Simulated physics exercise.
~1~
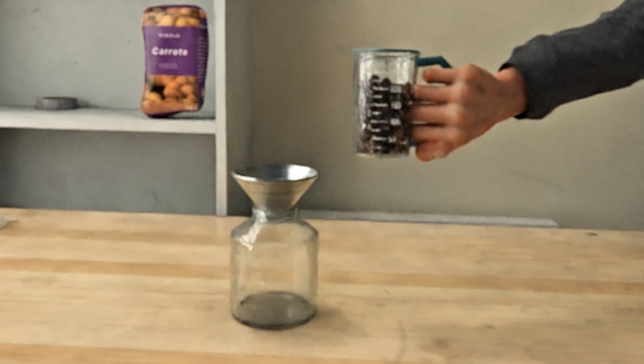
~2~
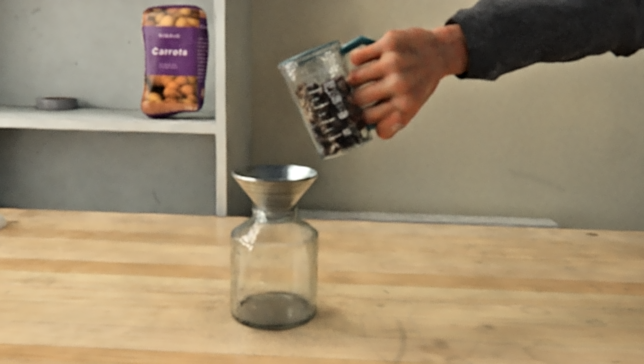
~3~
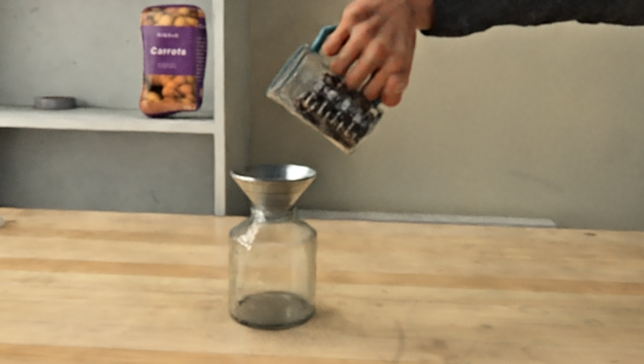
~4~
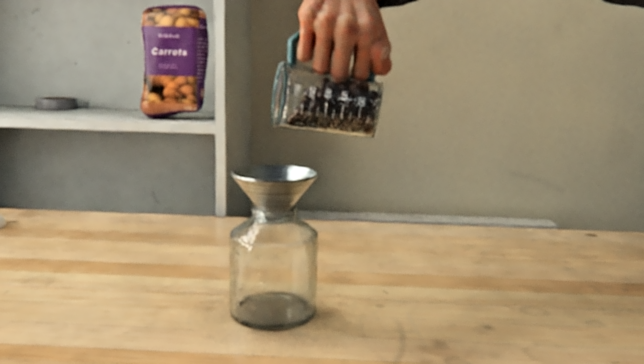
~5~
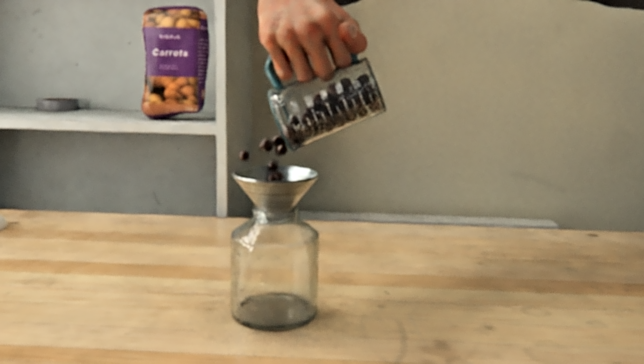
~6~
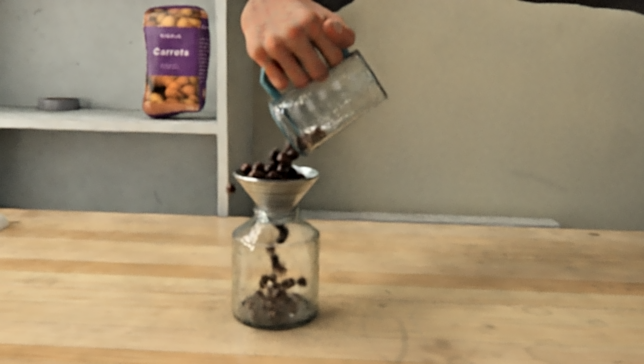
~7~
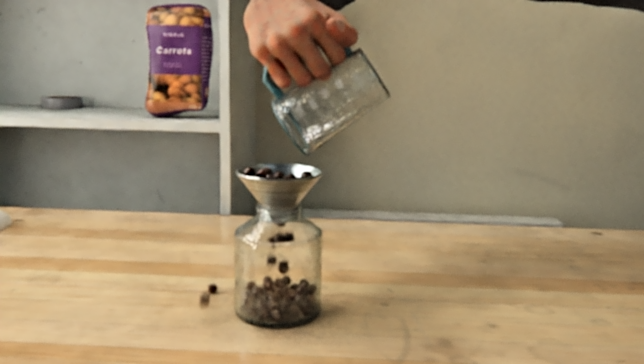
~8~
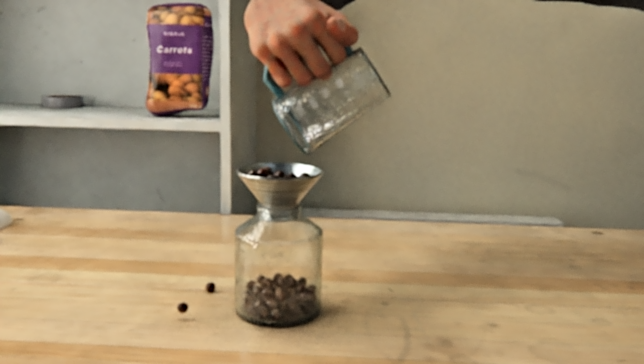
A hand tips dark balls from a glass cup through a funnel into a jar, spilling two.
